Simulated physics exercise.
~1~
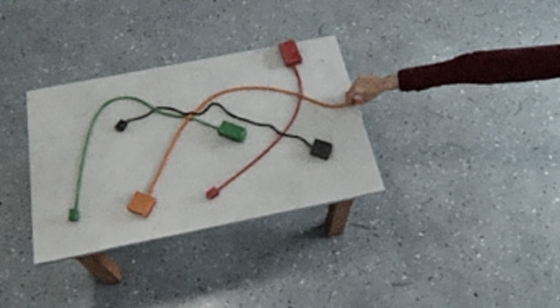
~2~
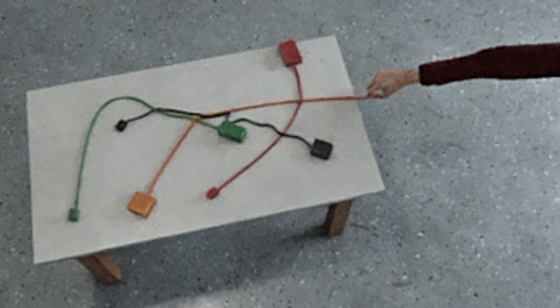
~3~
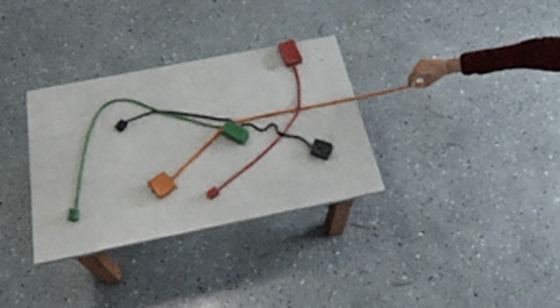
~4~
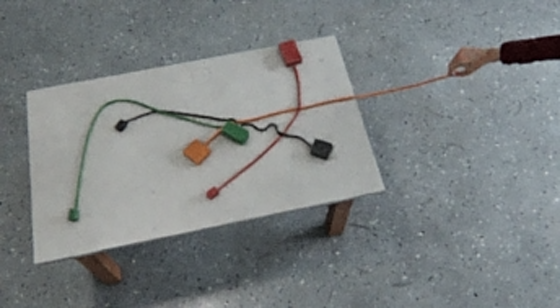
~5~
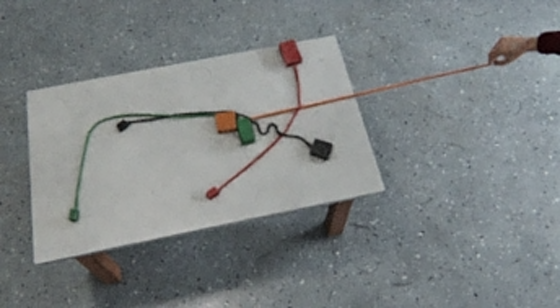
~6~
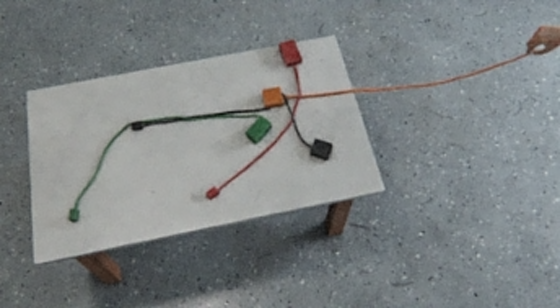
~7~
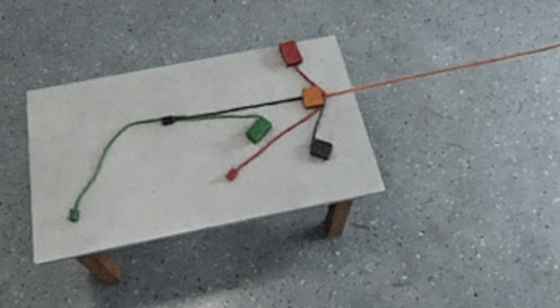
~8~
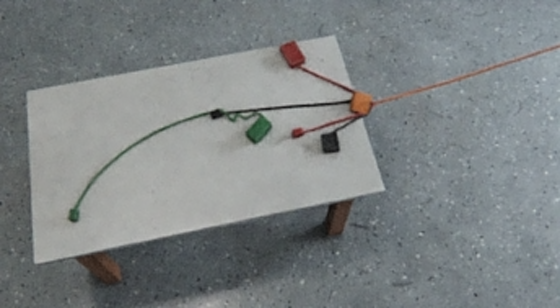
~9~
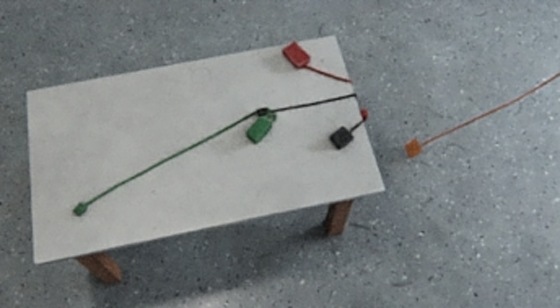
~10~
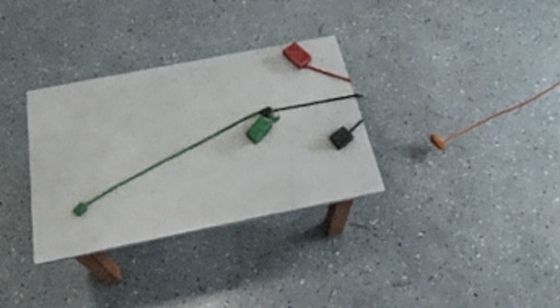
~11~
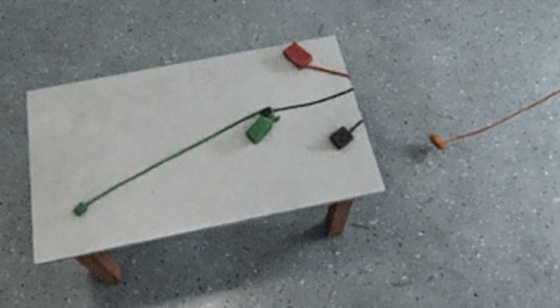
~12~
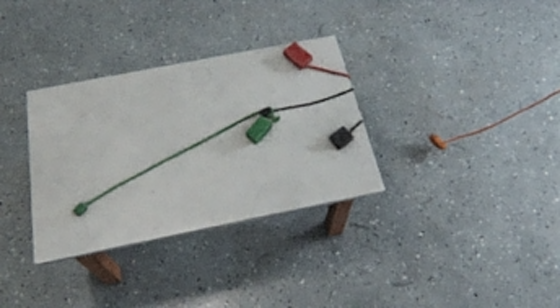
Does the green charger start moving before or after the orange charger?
The green charger starts moving after the orange charger. The orange one is already sliding up and to the right while the green one still sits nearly in its place.
